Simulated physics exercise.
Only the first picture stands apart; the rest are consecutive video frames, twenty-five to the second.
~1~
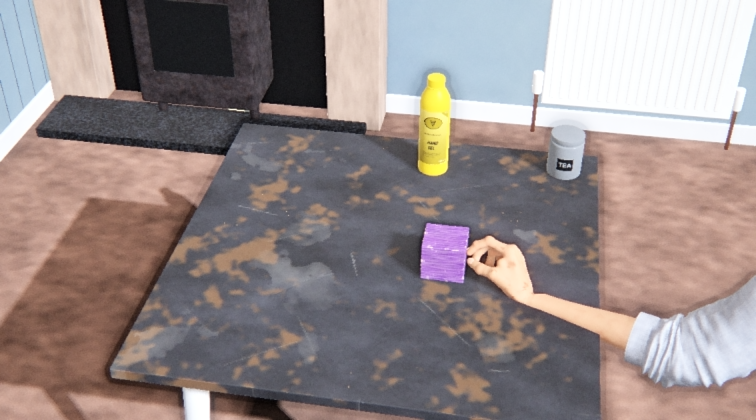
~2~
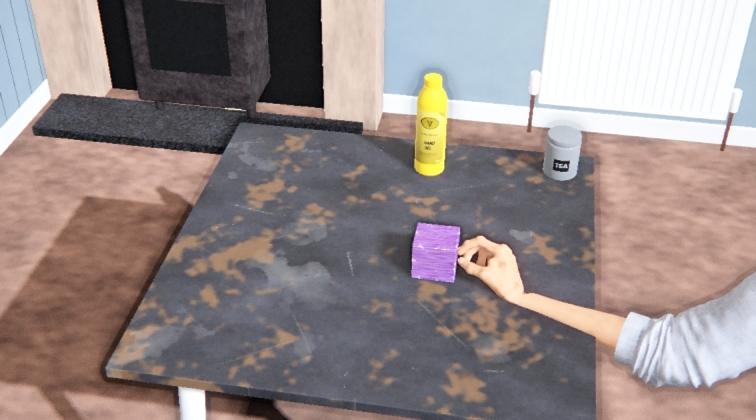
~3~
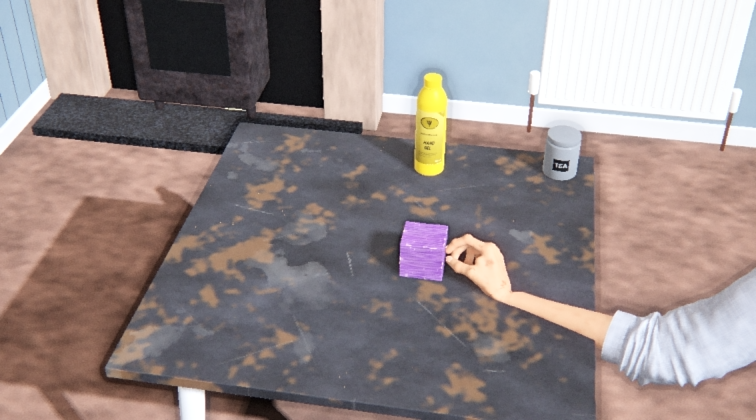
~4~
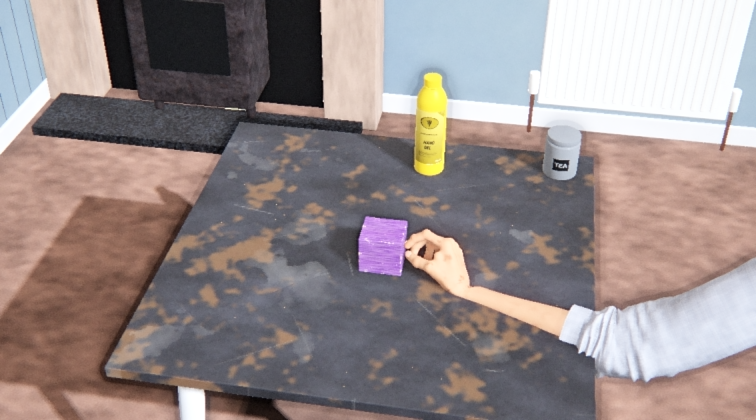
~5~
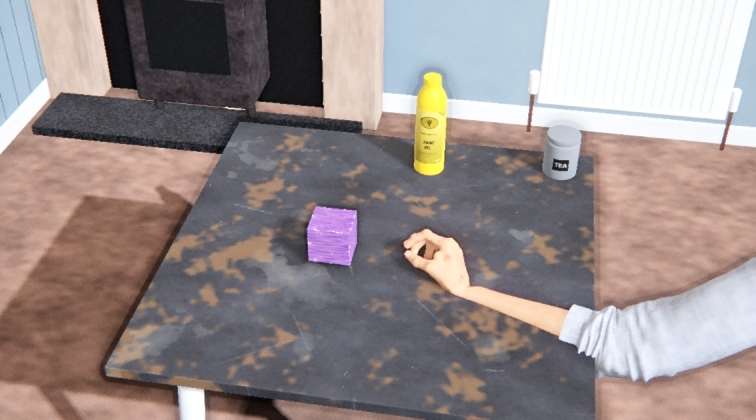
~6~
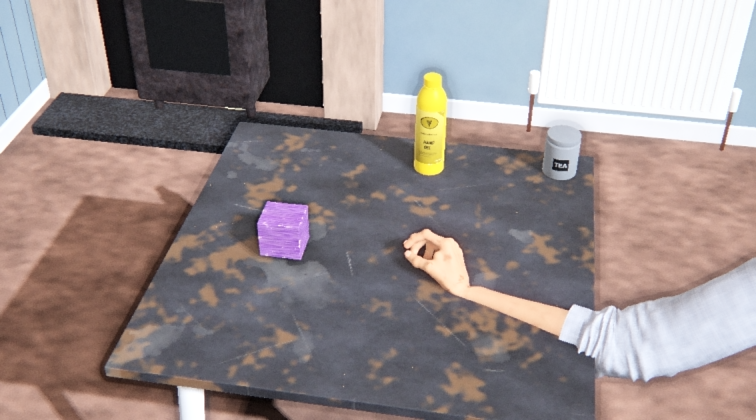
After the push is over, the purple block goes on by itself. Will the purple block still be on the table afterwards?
No.
Then, 0.10 s past the last view, purple block rocked 8° from its first pose near (180, 217).
Then, 0.30 s past the last view, purple block now off the table.
Then, 0.40 s past the last view, things are still on the move.
Then, 0.50 s past the last view, as before.
Finally, off the table, purple block.
